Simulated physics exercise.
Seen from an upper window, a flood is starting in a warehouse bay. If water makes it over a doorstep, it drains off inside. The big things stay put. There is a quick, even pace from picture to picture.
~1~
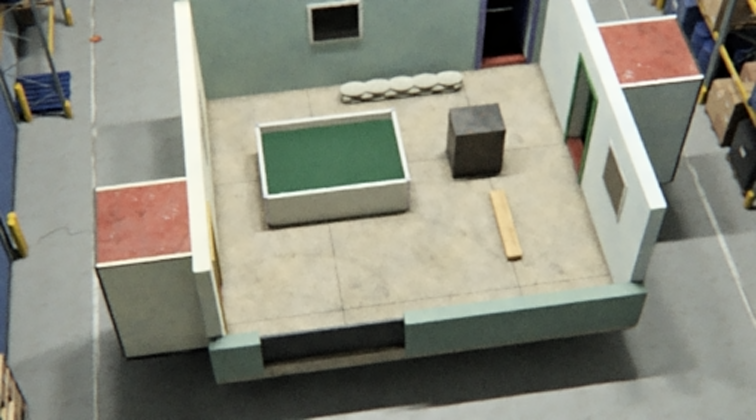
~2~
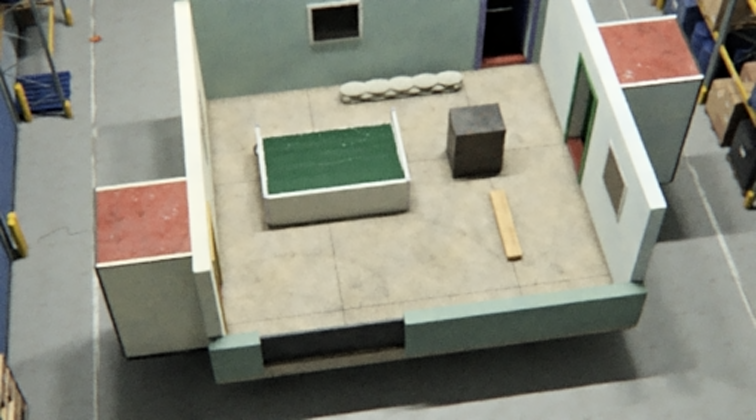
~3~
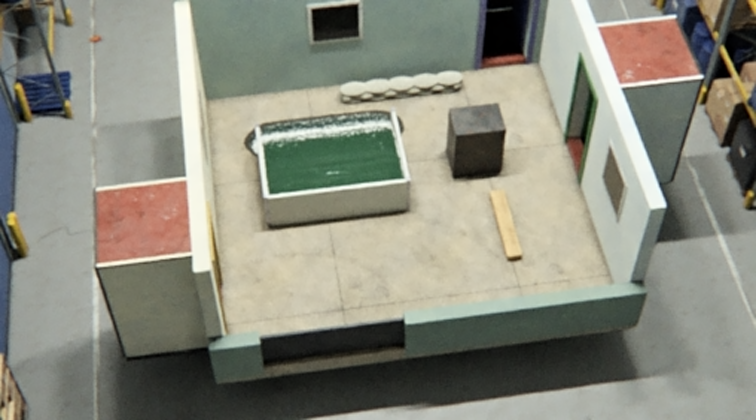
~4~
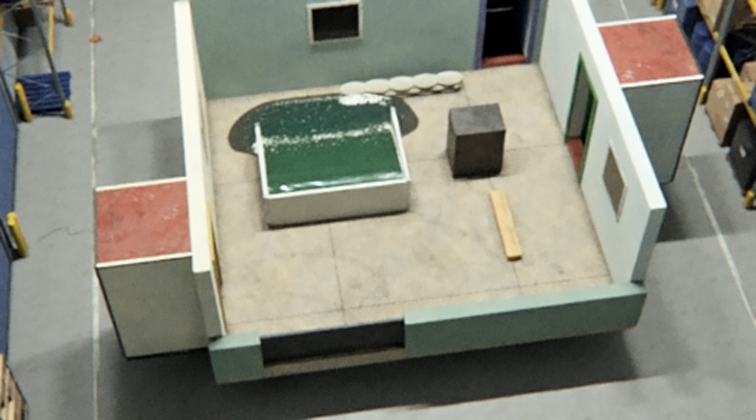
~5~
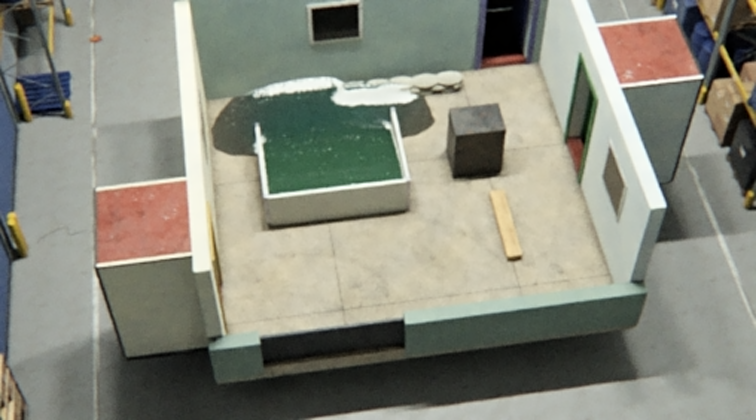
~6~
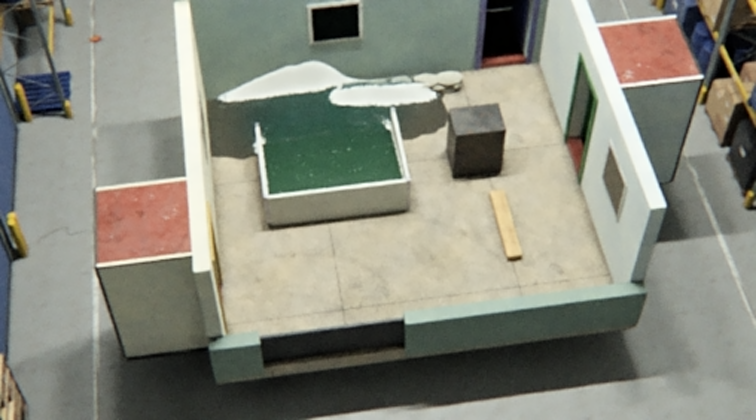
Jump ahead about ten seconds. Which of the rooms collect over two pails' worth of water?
The green door keeps it to two buckets; the blue door keeps it to two buckets; the yellow door lets in beyond two buckets.
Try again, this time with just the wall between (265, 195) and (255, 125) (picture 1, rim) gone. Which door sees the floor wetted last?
It's the door marked green.
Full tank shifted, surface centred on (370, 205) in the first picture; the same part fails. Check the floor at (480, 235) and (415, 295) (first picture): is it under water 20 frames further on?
Bone-dry, bone-dry.
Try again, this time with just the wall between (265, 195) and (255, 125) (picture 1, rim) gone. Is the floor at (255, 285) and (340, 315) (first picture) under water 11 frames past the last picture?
Respectively, inundated and inundated.
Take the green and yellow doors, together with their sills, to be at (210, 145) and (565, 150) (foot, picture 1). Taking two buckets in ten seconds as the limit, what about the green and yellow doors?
Note: Green door lets too much through; yellow door lets too much through.
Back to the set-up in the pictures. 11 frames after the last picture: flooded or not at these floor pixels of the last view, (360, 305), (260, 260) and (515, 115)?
First spot spared, second spot spared, third spot submerged.
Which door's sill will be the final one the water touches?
I say the door marked yellow.
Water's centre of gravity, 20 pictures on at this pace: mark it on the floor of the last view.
Near pixel (353, 153).
A moment on, water covers 25 % of the floor; the green door not reached, the blue door not reached, the yellow door not reached.
Next, water covers 40 % of the floor; the green door wet at the sill, nothing in, the blue door wet at the sill, nothing in, the yellow door not reached.
Then, water covers 60 % of the floor; the green door wet at the sill, nothing in, the blue door under two buckets in, the yellow door wet at the sill, nothing in.
Later, water covers 85 % of the floor; the green door under two buckets in, the blue door under two buckets in, the yellow door over two buckets in.
In the end, water covers 95 % of the floor; the green door under two buckets in, the blue door under two buckets in, the yellow door over two buckets in.
